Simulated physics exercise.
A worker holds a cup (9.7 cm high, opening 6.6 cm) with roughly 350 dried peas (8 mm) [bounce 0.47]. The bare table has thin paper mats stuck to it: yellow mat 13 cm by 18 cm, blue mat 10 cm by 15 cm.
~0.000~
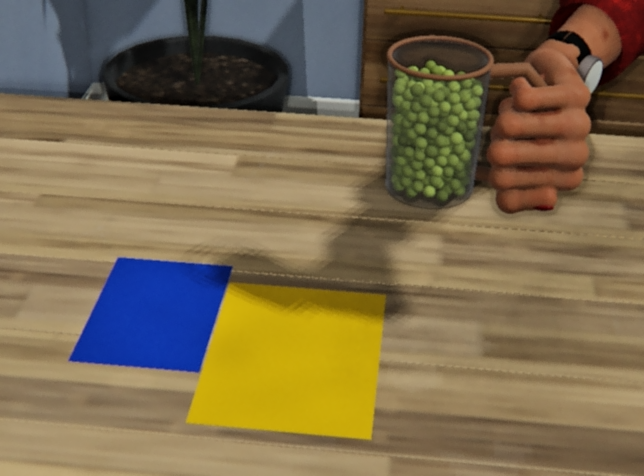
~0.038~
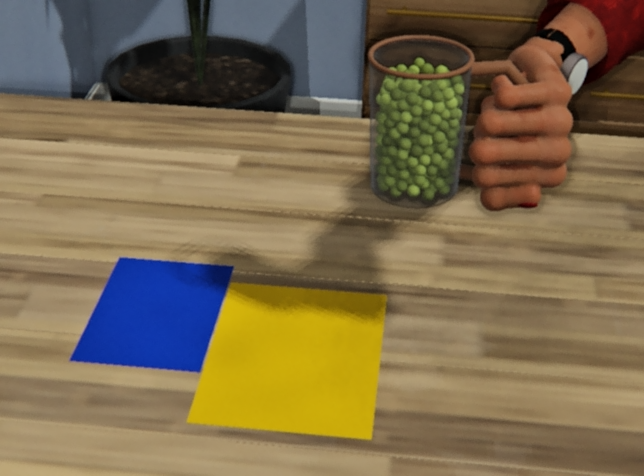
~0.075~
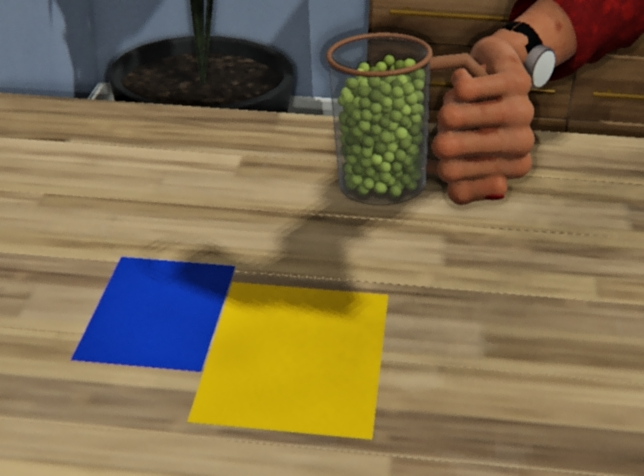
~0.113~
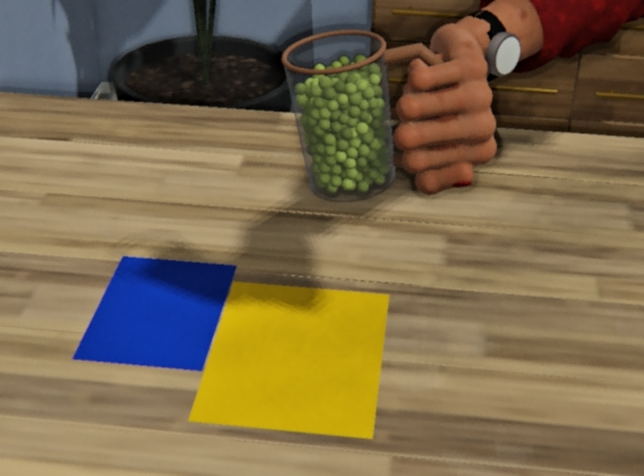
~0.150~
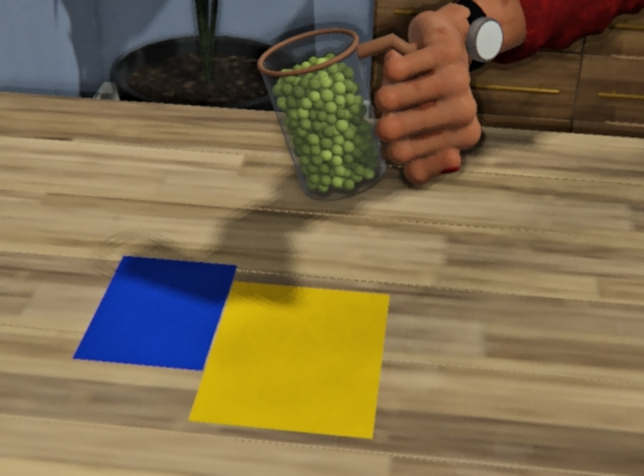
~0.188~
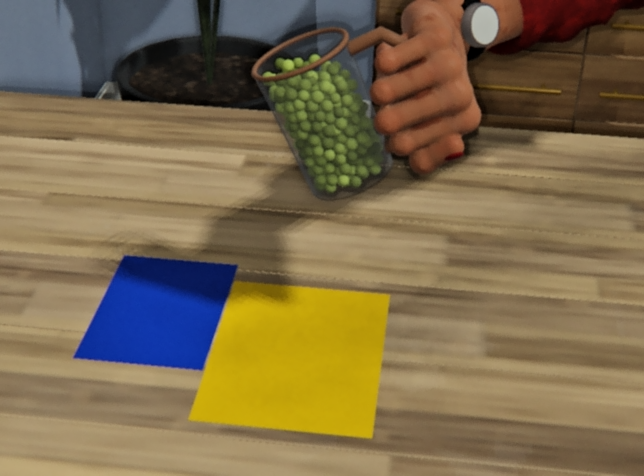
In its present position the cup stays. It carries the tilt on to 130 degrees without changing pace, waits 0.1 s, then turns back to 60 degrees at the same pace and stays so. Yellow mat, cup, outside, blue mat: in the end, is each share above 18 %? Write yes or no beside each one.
Yellow mat yes, cup no, outside yes, blue mat yes.
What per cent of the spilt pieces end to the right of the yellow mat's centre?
That works out near 0 per cent of the spill.
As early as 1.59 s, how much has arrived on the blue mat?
It comes to some 30 in a hundred.
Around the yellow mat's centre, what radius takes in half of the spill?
Around 18 cm from the centre.
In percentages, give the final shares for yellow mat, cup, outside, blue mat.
The yellow mat gets 30 percent, the cup 0 percent, outside 40 percent, and the blue mat 30 percent.
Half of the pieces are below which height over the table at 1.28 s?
Close to 0 cm, I'd say.
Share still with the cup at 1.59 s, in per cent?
Close to 0 in a hundred.
Then, at 0.61 s, tilt 100 degrees; cup 100 %; middle of all pieces on or above the table near (331, 122).
Then, at 0.96 s, tilt 129 degrees; yellow mat 50 %, cup 10 %, blue mat 30 %, in the air 5 %; middle of all pieces on or above the table near (233, 281).
Then, at 1.28 s, tilt 77 degrees; yellow mat 30 %, outside 35 %, blue mat 35 %; middle of all pieces on or above the table near (175, 320).
After 1.59 s, tilt 60 degrees; yellow mat 30 %, outside 40 %, blue mat 30 %; middle of all pieces on or above the table near (170, 320).
In the end, at 1.8 s, yellow mat 30 %, cup 0 %, outside 40 %, blue mat 30 %.
